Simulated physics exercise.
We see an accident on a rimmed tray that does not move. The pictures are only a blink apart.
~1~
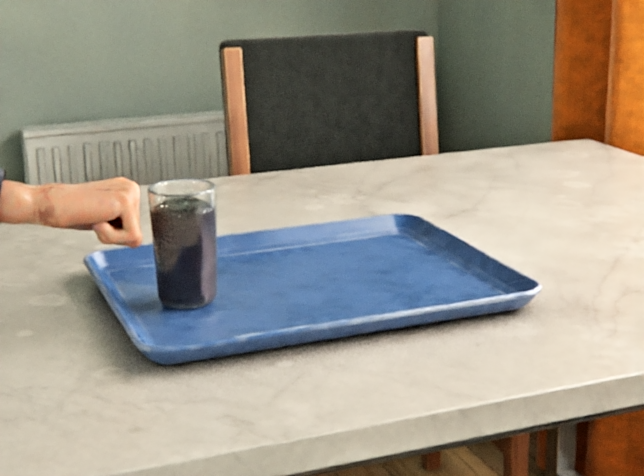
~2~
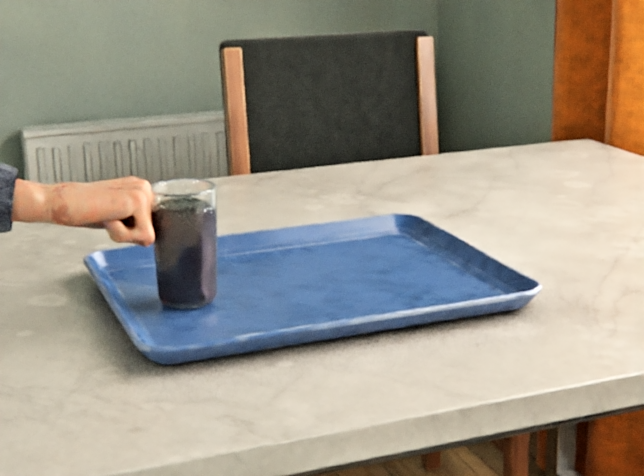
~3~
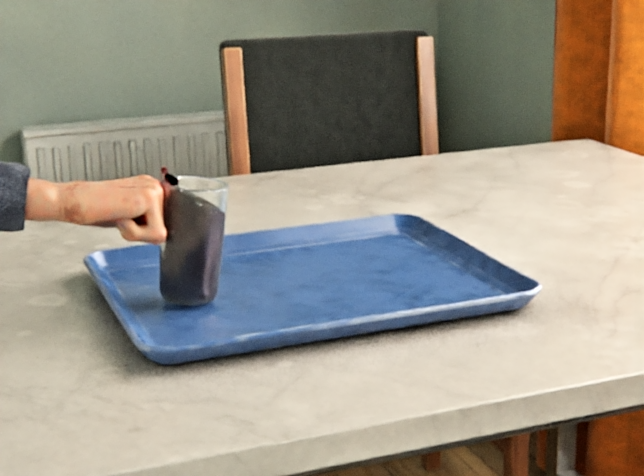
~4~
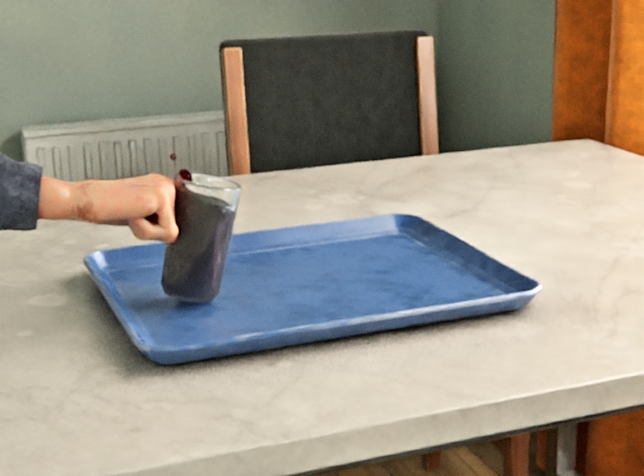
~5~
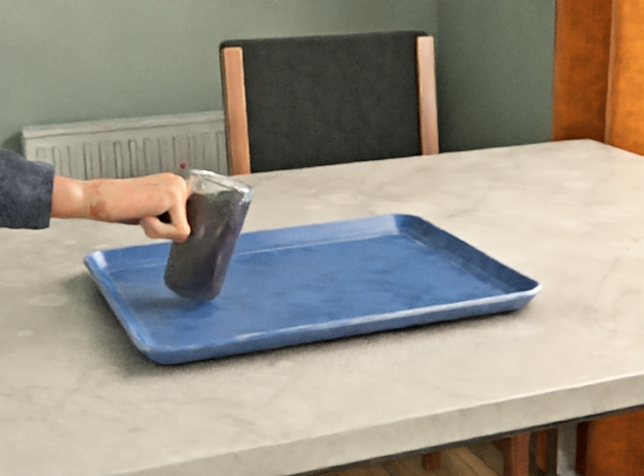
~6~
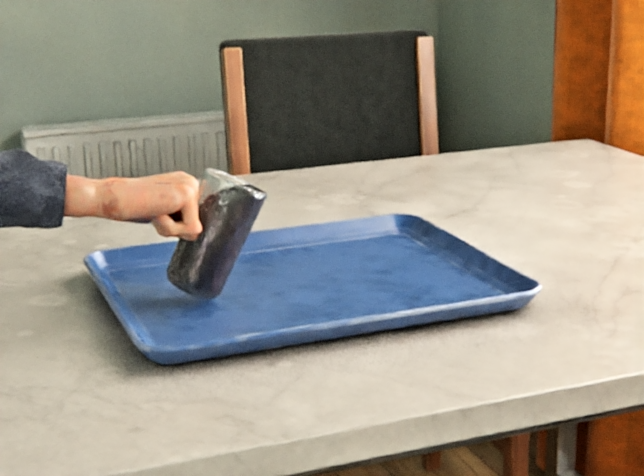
In this clip, a hand reaches in from the left and pushes the upper part of a glass of dark liquid on a blue tray, and the glass leans steadily to the right as dark drops appear near its rim.
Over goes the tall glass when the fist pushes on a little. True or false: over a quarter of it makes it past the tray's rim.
True.
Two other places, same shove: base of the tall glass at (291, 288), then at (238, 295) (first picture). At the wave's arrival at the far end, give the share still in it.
Roughly 85 % and then 70 %.
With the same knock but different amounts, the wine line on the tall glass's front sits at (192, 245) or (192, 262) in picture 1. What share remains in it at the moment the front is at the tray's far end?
First fill near 55 percent, second near 50 percent.
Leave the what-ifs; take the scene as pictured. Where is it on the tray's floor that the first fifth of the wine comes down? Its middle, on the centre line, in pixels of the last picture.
Roughly the pixel (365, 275) on the tray.
A moment on, the tall glass lies on its side and 99 per cent is in the glass, 1 on the tray and 0 above or beyond its rim.
Next, the tall glass lies on its side and 63 per cent is in the glass, 35 on the tray and 2 above or beyond its rim.
Then the tall glass lies on its side and 38 per cent is in the glass, 45 on the tray and 17 above or beyond its rim.
Later the tall glass lies on its side and 21 per cent is in the glass, 45 on the tray and 34 above or beyond its rim.
In the end 66 per cent is held by tray and glass, 34 is off the tray.
